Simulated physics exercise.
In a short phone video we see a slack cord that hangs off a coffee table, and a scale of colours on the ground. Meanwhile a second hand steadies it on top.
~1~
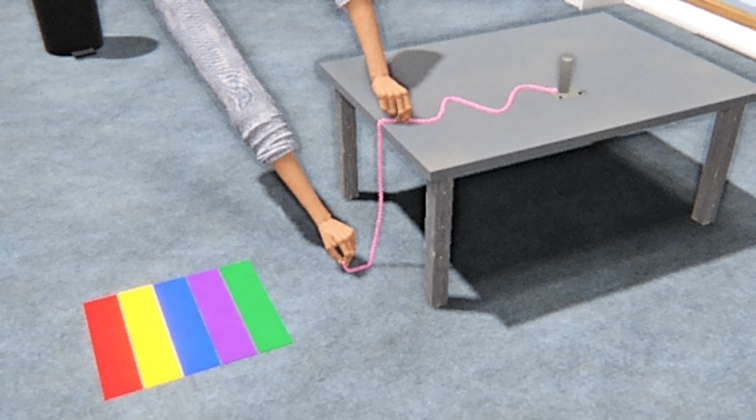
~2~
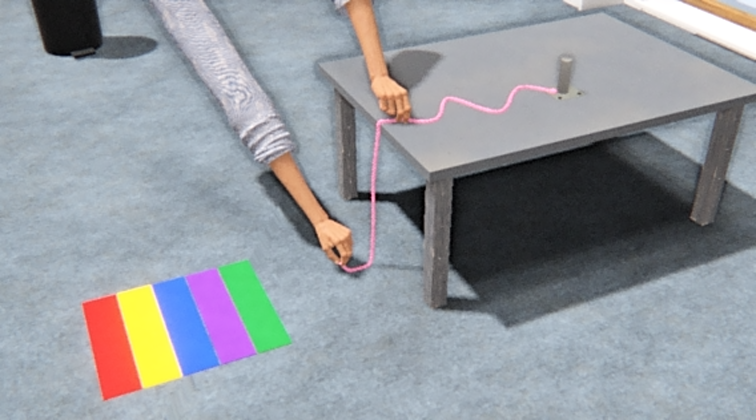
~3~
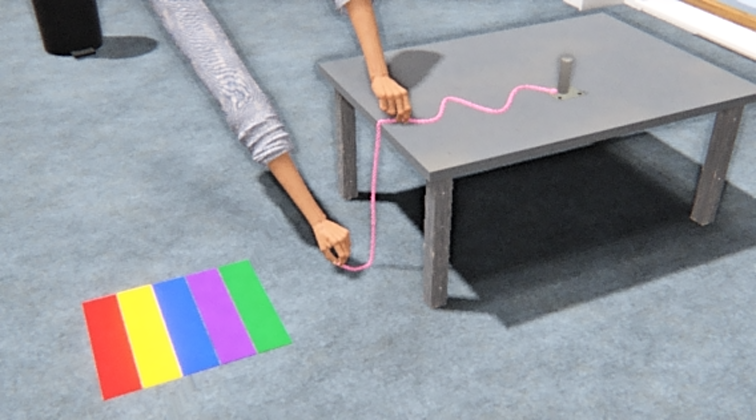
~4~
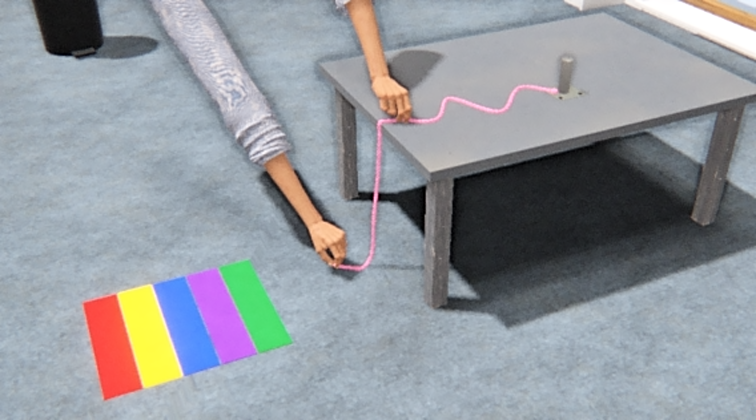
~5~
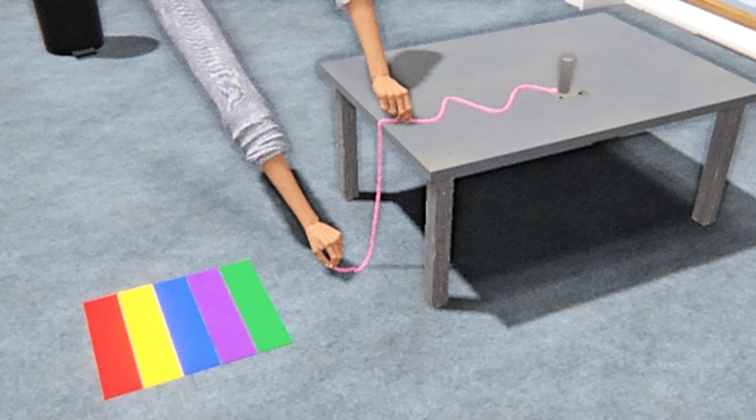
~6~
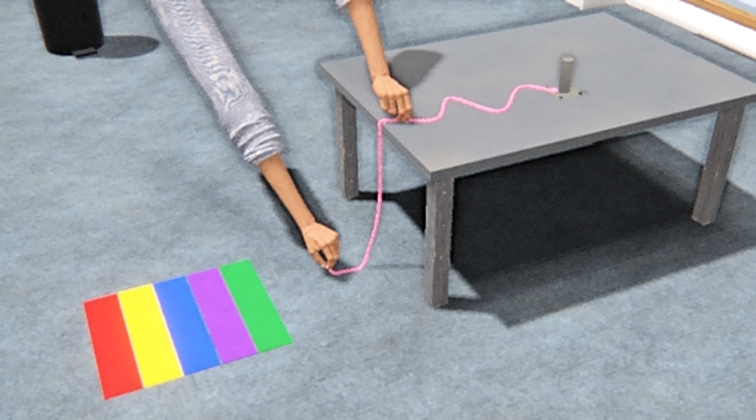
A hand holding the end of a pink cord moves slightly left above the floor.
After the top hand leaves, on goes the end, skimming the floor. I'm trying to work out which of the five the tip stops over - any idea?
I would say the yellow one.
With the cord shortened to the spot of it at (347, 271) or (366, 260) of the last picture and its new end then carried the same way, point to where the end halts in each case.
One per try, the spots are (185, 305) and (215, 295).
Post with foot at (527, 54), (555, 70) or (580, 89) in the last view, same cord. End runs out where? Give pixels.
Roughly (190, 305), (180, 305) and (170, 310), try by try.
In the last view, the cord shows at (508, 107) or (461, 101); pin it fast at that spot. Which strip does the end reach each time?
In order, blue and purple.
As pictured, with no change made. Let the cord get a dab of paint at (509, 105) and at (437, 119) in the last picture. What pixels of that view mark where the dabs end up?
End positions: About (482, 106) and about (366, 141).
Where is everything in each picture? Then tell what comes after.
End (344, 262); green (268, 331); purple (233, 342); blue (196, 352); yellow (158, 364); red (119, 375), in the first picture.
End (341, 263); cord through (523, 87) (490, 111) (442, 108) (390, 121) (373, 186) (373, 246), in the second picture.
End (339, 264), in the third picture.
End (334, 265); cord through (523, 87) (491, 111) (443, 108) (391, 121) (377, 185) (373, 246), in the fourth picture.
End (331, 266), in the fifth picture.
End (327, 266); cord through (524, 87) (491, 111) (443, 108) (391, 121) (380, 184) (370, 245), in the sixth picture.
Soon after, end near (208, 299); over purple.
Then, end near (169, 310); over blue.
At full stretch, end near (146, 316); over yellow. Over yellow.
